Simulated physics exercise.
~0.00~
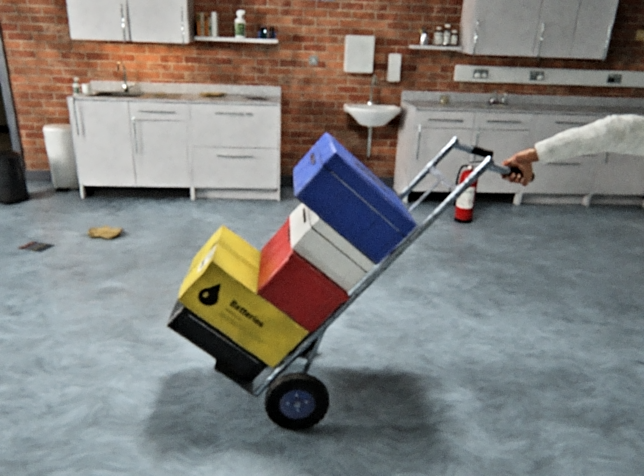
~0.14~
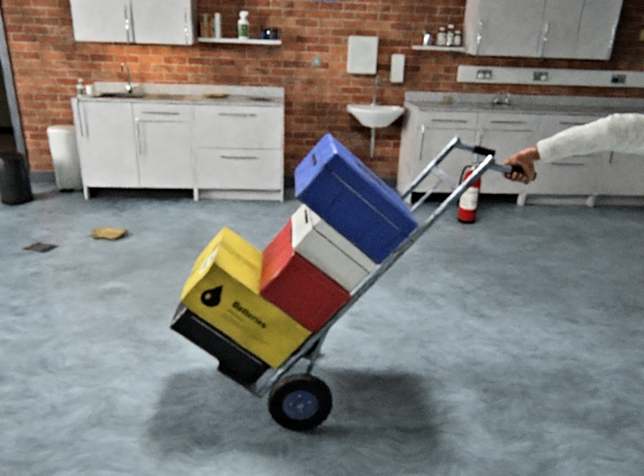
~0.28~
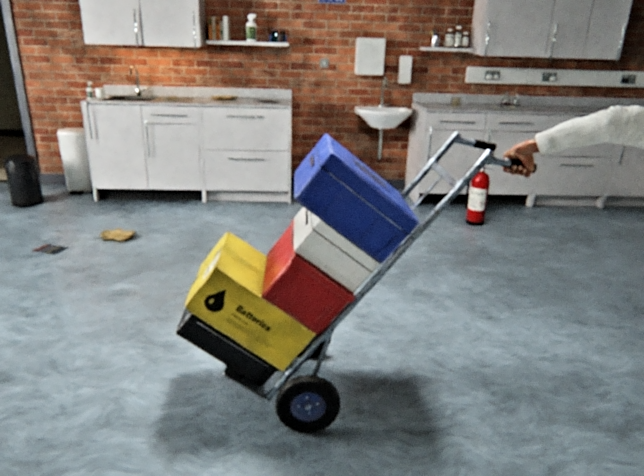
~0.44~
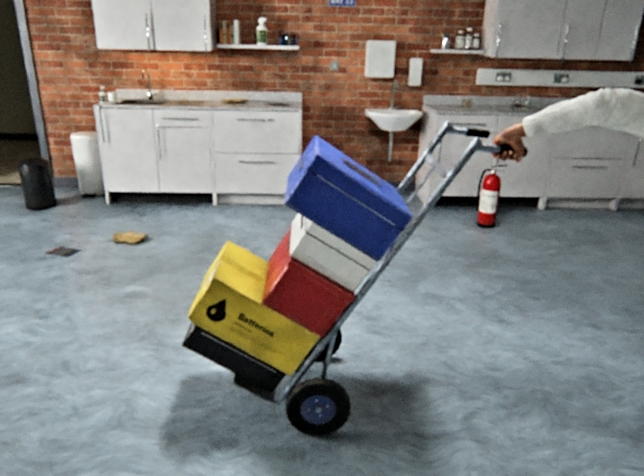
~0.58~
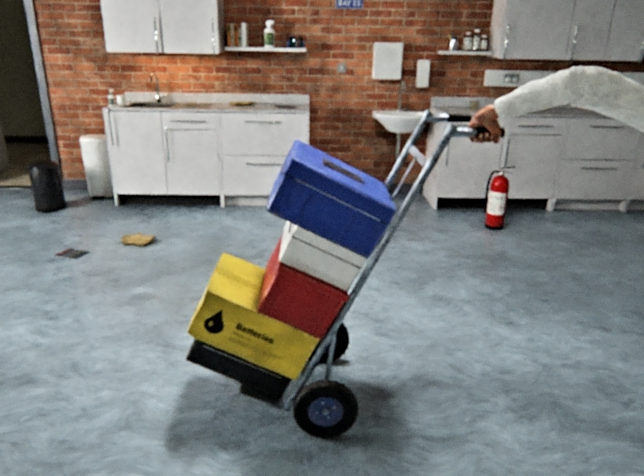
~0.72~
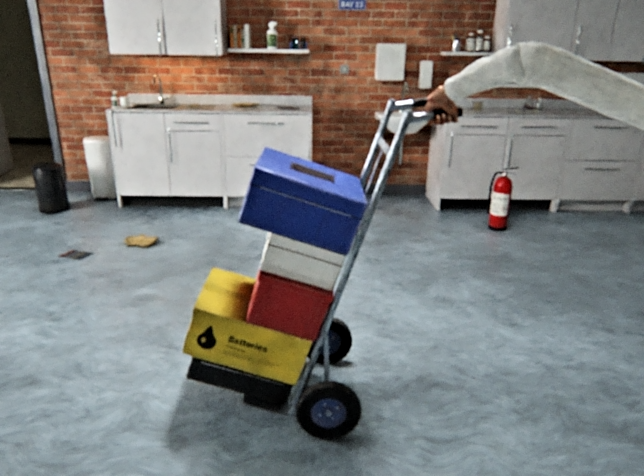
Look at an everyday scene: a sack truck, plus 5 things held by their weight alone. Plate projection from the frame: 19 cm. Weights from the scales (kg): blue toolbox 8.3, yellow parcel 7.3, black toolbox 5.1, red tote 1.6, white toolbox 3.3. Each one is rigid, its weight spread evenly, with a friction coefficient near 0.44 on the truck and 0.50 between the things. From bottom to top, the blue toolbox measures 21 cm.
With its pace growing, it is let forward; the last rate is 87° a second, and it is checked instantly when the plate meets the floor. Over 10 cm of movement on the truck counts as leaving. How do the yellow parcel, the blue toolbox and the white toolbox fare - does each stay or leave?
Here is how it goes: The yellow parcel remains, the blue toolbox is displaced, the white toolbox is displaced.
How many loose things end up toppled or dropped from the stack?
So, 3 in all.
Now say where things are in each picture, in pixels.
The first frame shows leaning back 40°; yellow parcel (247, 293); blue toolbox (351, 196); white toolbox (330, 239).
The second frame shows leaning back 40°; red tote (303, 272).
The third frame shows leaning back 37°; red tote (306, 274).
The fourth frame shows leaning back 32°; red tote (307, 277).
The fifth frame shows leaning back 26°; red tote (303, 281).
The sixth frame shows leaning back 18°; yellow parcel (252, 322); blue toolbox (304, 198); white toolbox (303, 245).
Around 1.02 s, truck upright; blue toolbox tipped 6° against what carries it near (224, 215); white toolbox tipped 6° against what carries it near (246, 257); yellow parcel tipped 3° against what carries it near (235, 345).
Around 1.32 s, truck upright; blue toolbox now dropped from the stack; white toolbox tipped 45° against what carries it near (191, 257); yellow parcel shifted 2 cm near (235, 346).
Around 1.42 s, truck upright; white toolbox tipped 65° against what carries it near (167, 273); yellow parcel shifted 2 cm near (235, 346); red tote tipped 65° against what carries it.
Around 1.62 s, truck upright; white toolbox now dropped from the stack; yellow parcel shifted 2 cm near (235, 346); red tote on its side.
Finally (2.8 s), dropped from the stack, blue toolbox and white toolbox; on their side or leaning hard on the truck, red tote; the other 2 still in place (within 10 cm). In the last view, yellow parcel near (235, 346), blue toolbox near (77, 355).
